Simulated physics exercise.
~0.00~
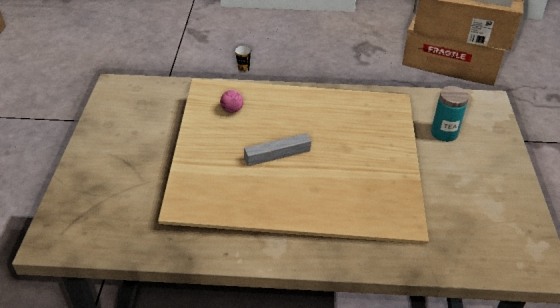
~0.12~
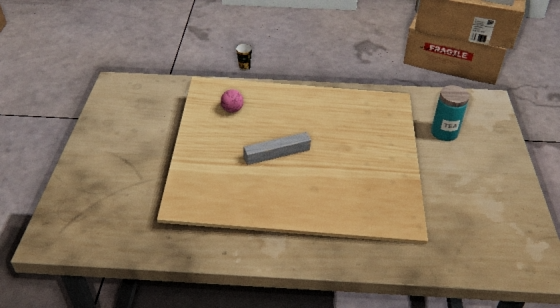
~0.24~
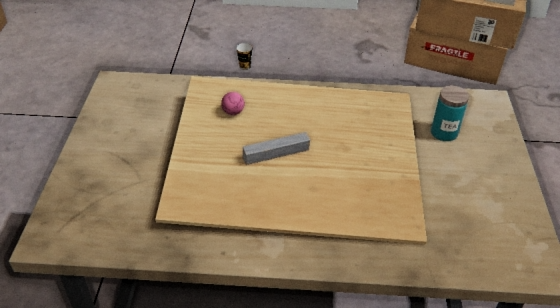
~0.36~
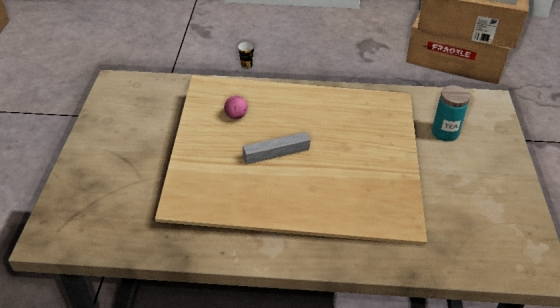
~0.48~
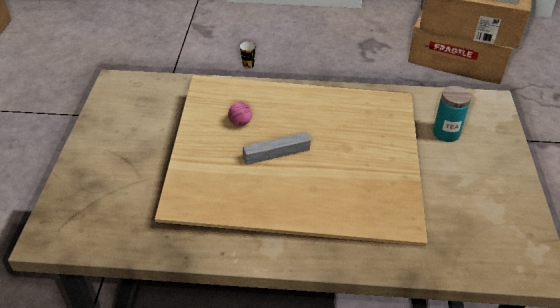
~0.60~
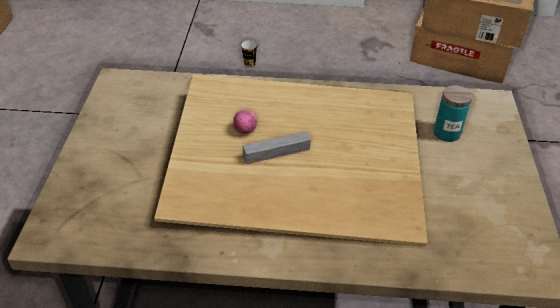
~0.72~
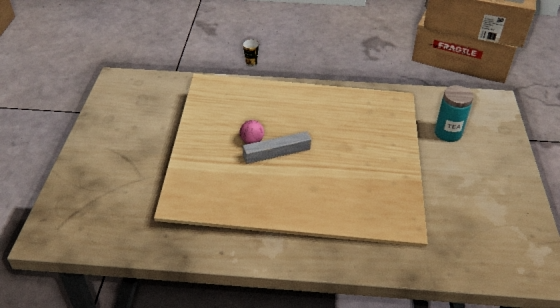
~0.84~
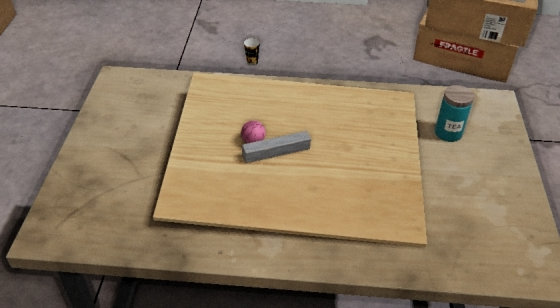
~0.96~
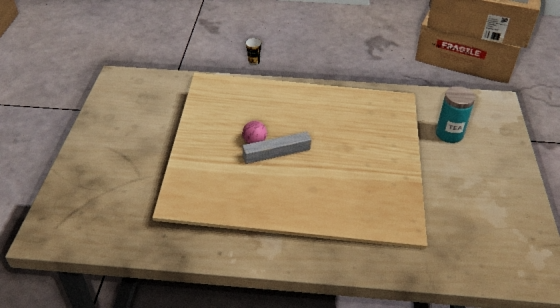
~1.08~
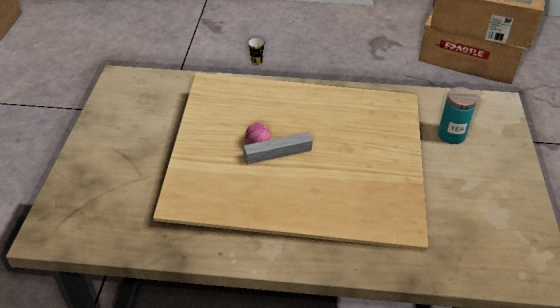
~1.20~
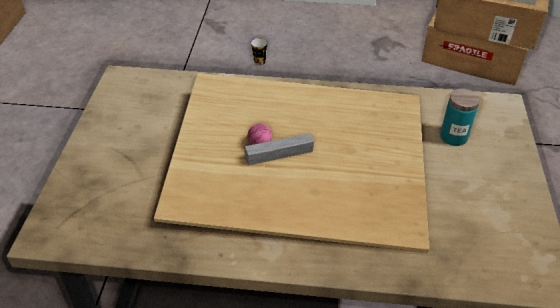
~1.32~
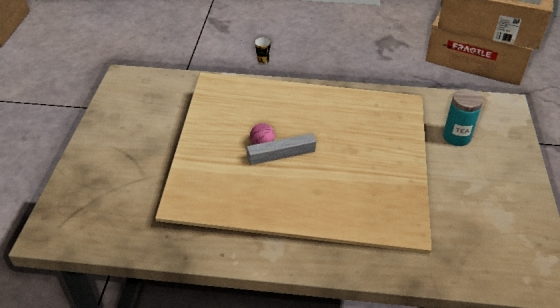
A pink ball near the upper left of a wooden board on a table rolls slowly down and slightly right toward a gray block, then stops against it and stays there, while a turquoise jar stands to the right and the view drifts slightly.
